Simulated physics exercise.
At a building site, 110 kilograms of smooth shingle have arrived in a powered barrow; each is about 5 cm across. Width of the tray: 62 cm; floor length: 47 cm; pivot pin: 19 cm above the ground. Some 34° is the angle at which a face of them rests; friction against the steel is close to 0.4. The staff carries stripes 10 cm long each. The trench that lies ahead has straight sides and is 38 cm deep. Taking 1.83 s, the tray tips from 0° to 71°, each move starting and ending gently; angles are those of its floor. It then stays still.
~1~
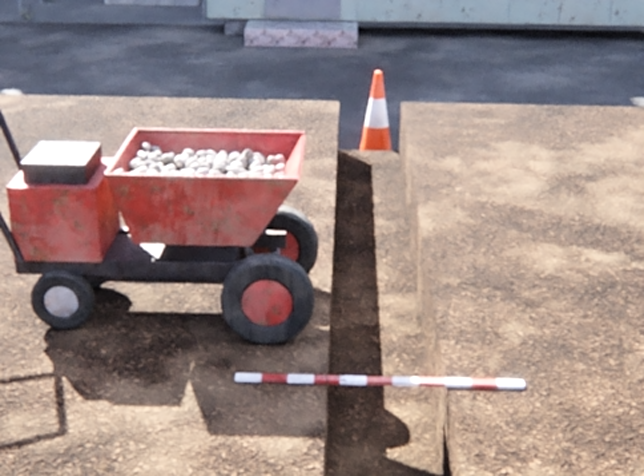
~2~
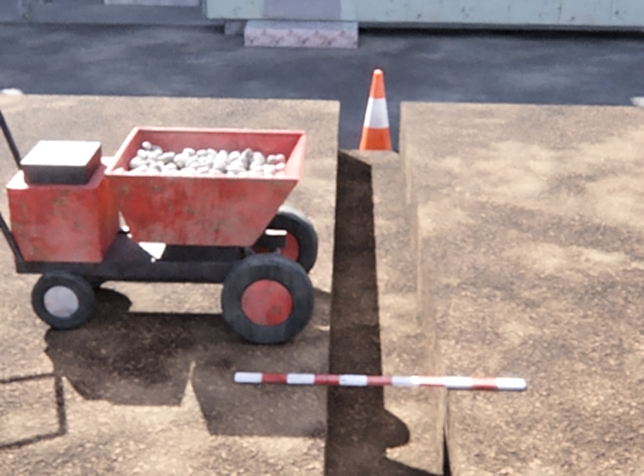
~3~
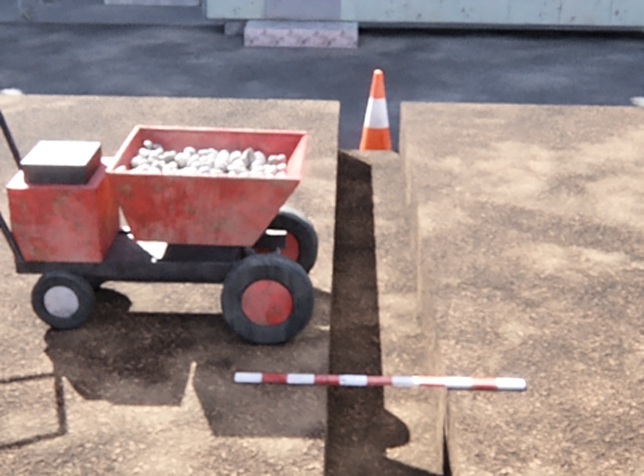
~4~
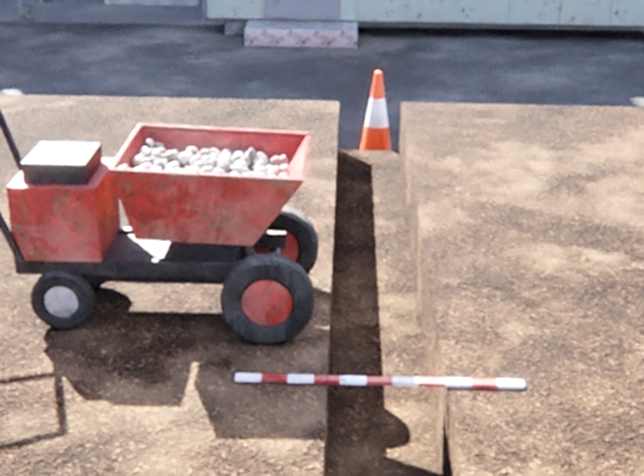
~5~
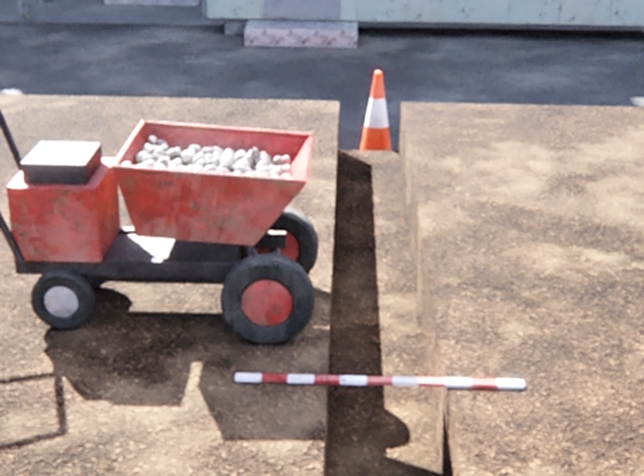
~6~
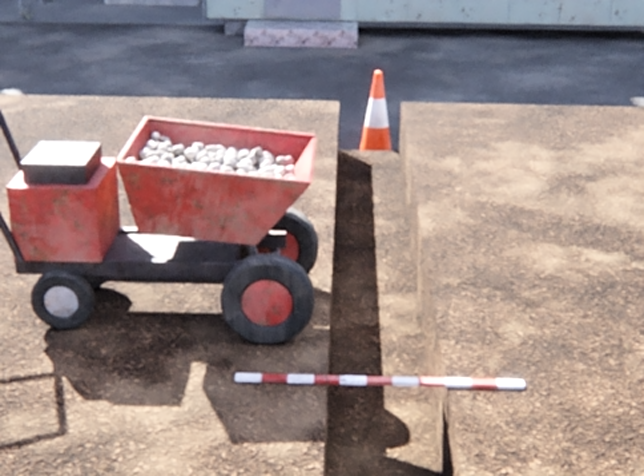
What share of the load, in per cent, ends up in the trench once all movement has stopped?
About 58 per cent.
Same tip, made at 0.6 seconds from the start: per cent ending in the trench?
Then roughly 35 percent.
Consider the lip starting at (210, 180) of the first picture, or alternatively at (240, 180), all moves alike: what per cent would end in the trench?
Around 100% for the first place and 100% for the second.
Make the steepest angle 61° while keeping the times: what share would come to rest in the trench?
Then close to 50 per cent.
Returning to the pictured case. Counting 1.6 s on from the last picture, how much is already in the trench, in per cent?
Roughly 20 percent of the load.
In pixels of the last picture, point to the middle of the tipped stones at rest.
(421, 372).
Then, 1.1 s after the last picture the floor is at 60°, 99 % in the tray, 1 % in the trench; the foremost stones are at (412, 253).
Then, 1.6 s after the last picture the floor is at 71°, 51 % in the tray, 19 % in the trench, 30 % past the trench; the foremost stones are at (556, 311).
Then, 2.0 s after the last picture the floor is at 71°, 27 % in the tray, 31 % in the trench, 42 % past the trench; the foremost stones are at (631, 310).
Then, 3.9 s after the last picture the floor is at 71°, 0 % in the tray, 58 % in the trench, 42 % past the trench; the foremost stones are past the picture's edge.
